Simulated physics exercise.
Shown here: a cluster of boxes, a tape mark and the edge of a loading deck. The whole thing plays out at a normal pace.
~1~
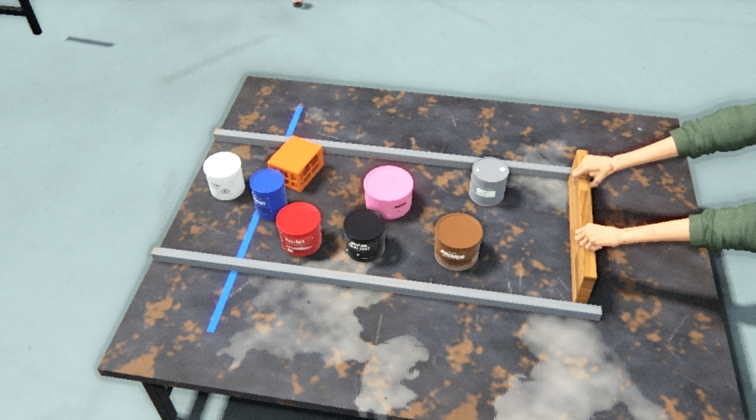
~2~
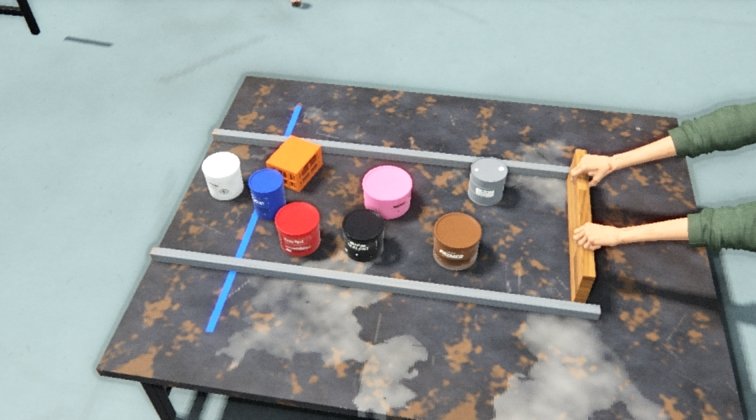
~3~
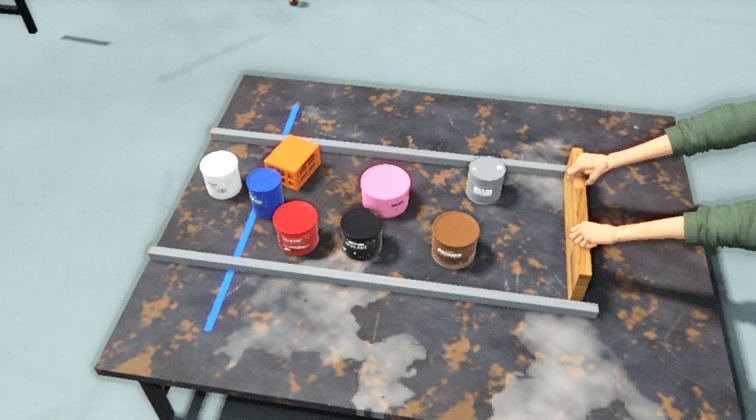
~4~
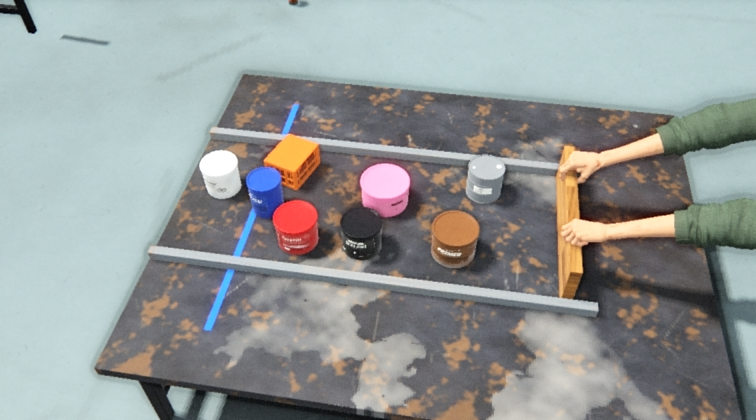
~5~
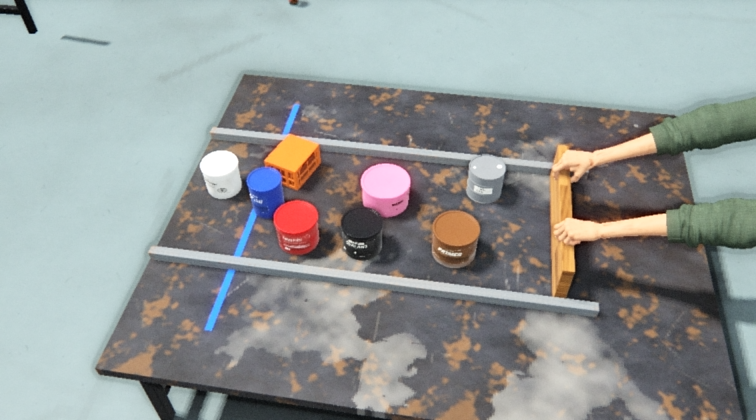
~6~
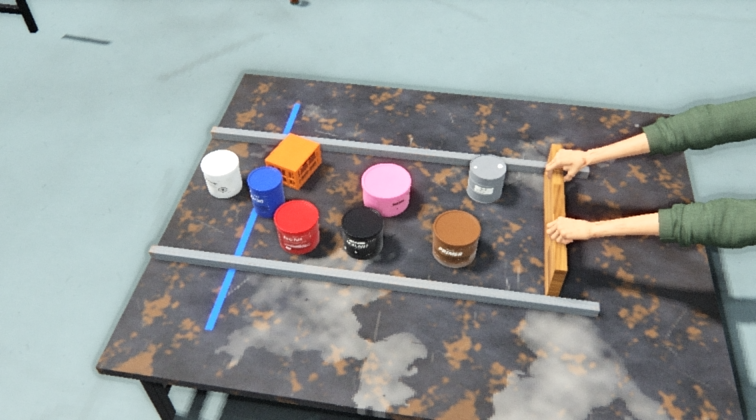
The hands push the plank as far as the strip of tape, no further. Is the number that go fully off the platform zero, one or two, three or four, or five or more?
The number sent down is small, one or two.
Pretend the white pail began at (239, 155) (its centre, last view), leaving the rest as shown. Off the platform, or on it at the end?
Result: The white pail ends up off.
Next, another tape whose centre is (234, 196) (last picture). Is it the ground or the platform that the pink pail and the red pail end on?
The pink pail remains in place; as for the red pail, it does not stay.
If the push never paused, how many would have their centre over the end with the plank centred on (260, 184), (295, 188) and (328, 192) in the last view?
Counts per position: 1 / 0 / 0.
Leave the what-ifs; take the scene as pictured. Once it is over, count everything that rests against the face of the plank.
It's 3 of them.
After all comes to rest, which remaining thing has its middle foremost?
The white pail finishes nearest.
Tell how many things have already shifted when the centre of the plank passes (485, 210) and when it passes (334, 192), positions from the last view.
First 1, after that 6.
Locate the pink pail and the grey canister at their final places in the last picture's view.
Roughly at (242, 174) and at (258, 146), in that order.
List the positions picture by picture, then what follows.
The first frame shows white pail (225, 177); blue pail (270, 195); orange crate (296, 164); plank (581, 224); tape (262, 201).
The second frame shows blue pail (269, 195); grey canister (487, 181).
The third frame shows orange crate (293, 162); pink pail (385, 191).
The fourth frame shows white pail (222, 175); black pail (362, 234).
The fifth frame shows blue pail (267, 193); red pail (297, 228).
The sixth frame shows white pail (223, 175); blue pail (268, 193); orange crate (294, 161); plank (554, 218); tape (260, 199).
A little later, none off yet; white pail at rest near (223, 175); blue pail at rest near (268, 193); orange crate at rest near (294, 161).
Next, none off yet; white pail at rest near (223, 175); blue pail shifted a little near (257, 195); orange crate shifted about its own width near (265, 156).
When it is over, the number that fall off is one or two; down, red pail.
